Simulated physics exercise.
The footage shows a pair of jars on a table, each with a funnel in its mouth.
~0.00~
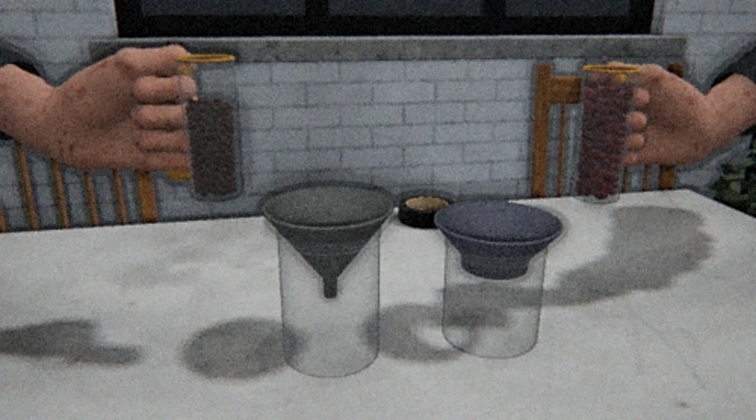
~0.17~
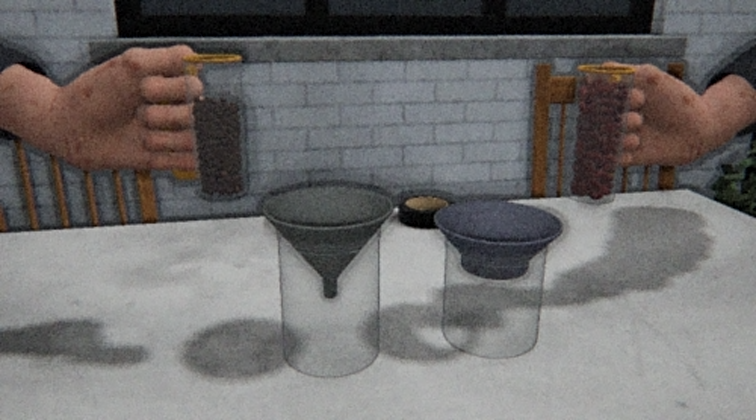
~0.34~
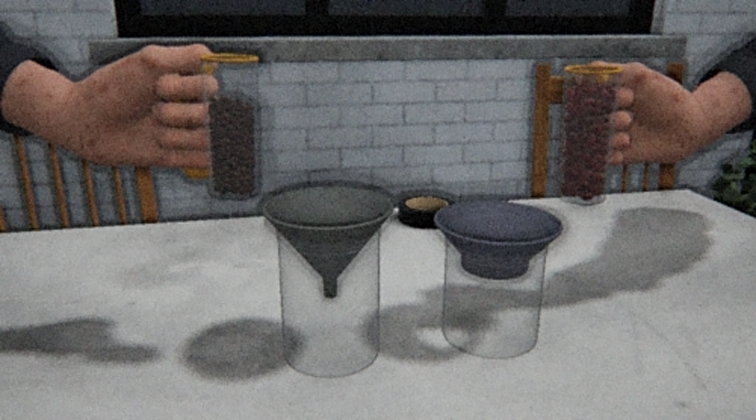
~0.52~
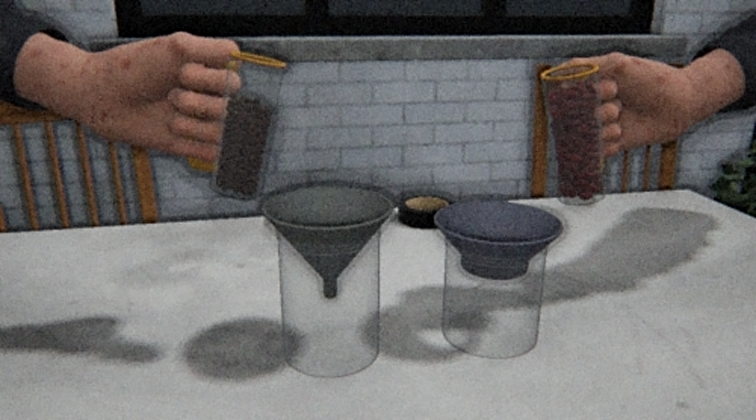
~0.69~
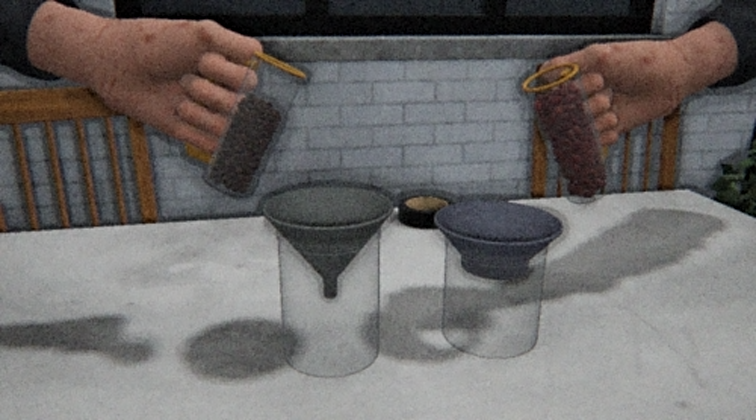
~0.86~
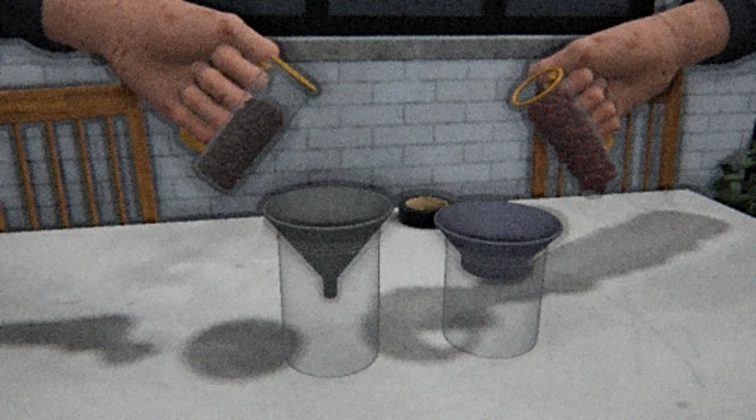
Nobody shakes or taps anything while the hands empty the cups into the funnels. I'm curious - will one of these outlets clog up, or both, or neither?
Outcome by side: Left funnel clogs up; right funnel does not clog.
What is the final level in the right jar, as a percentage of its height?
Estimate: About 25 per cent.
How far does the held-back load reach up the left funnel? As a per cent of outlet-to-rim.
Roughly 80 percent.
By 1.33 s, left, every one still in the cup; right, every one still in the cup.
By 1.73 s, left, almost all still in the cup, about a tenth in or over the funnel; right, almost all still in the cup, about a tenth in or over the funnel.
By 2.08 s, left, roughly a quarter still in the cup, the larger part in or over the funnel, just a few down in the jar; right, roughly a quarter still in the cup, roughly a quarter in or over the funnel, roughly half down in the jar.
When it is over (2.8 s), left, almost all stuck in the funnel, just a few down in the jar; right, every one down in the jar.
